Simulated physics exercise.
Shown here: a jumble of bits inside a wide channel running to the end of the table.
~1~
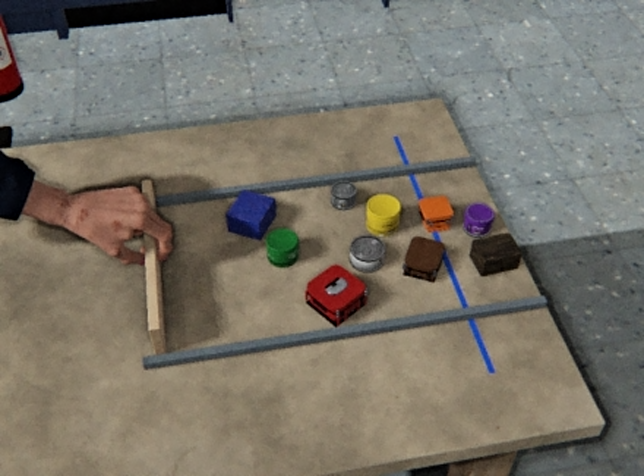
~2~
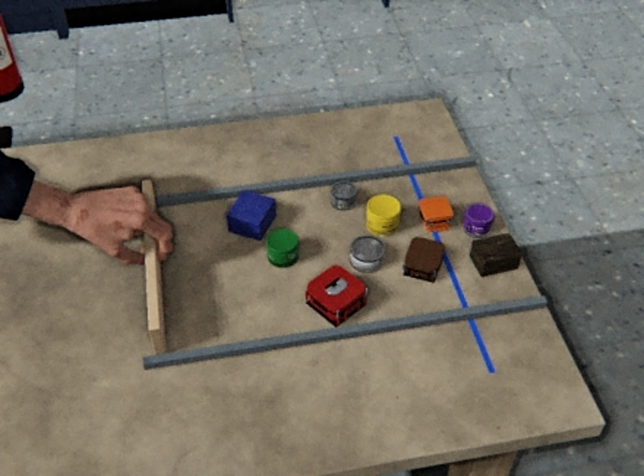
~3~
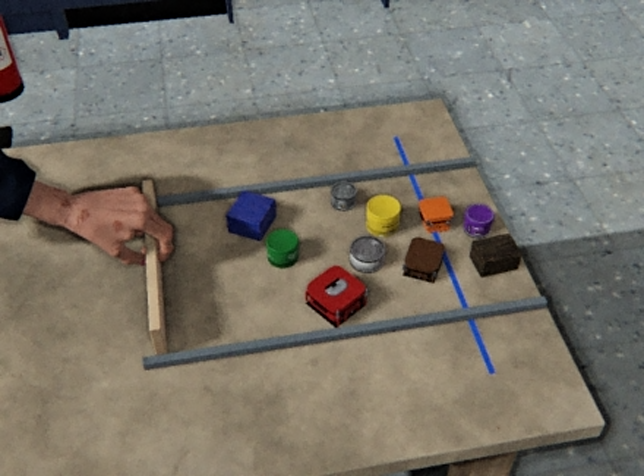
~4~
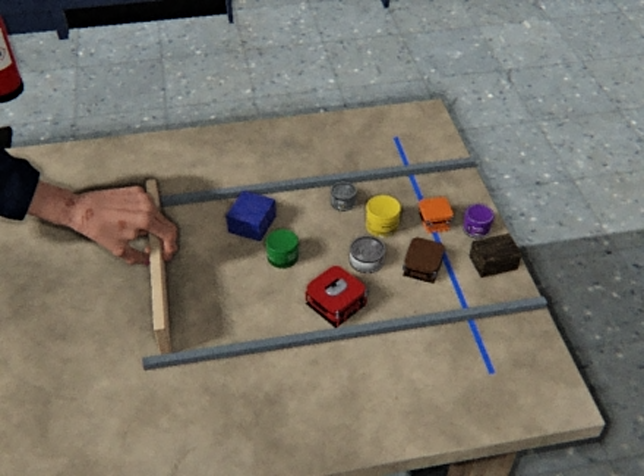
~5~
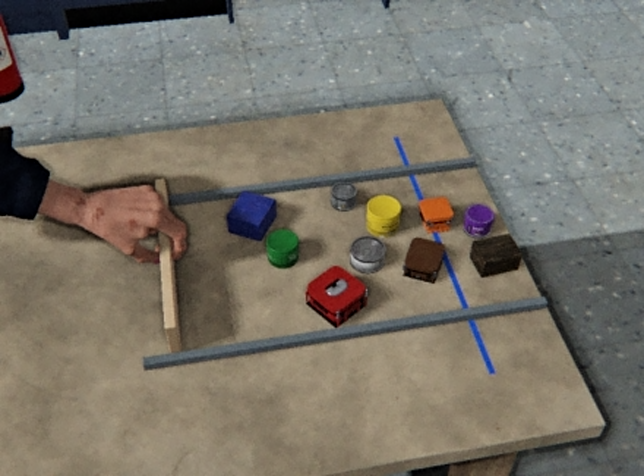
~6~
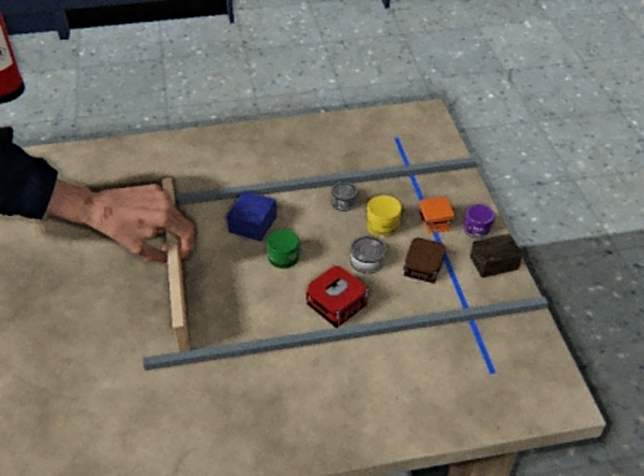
A hand held a wooden board upright between two rails on a table, kept still at first, then slid it slightly right toward the scattered colourful blocks and pots, which did not move.
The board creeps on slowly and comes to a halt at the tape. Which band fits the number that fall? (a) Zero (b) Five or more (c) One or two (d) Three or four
One or two (c).
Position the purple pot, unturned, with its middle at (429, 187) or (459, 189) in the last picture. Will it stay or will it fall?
One place after the other: It keeps its spot; it keeps its spot.
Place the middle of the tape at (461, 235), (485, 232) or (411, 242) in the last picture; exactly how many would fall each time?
The counts: 2, 5 and 0.
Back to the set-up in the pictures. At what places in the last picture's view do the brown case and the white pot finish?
In the last picture the brown case sits at (498, 253) while the white pot sits at (464, 253).
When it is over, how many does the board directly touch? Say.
Counting them up gives 5.
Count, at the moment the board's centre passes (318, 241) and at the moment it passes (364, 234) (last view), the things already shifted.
I get 4 at the one place and 7 at the other.
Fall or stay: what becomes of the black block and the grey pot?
Black block: Down; grey pot: Still up.
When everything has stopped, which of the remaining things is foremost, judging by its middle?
Nearest once everything settles: Purple pot.
Early on, none off yet; black block at rest near (496, 256); purple pot at rest near (479, 221); orange case at rest near (436, 216).
A while later, none off yet; black block at rest near (496, 256); purple pot at rest near (479, 221); orange case travelled a little near (449, 214).
Finally, the number that fall off is one or two; lost, black block.
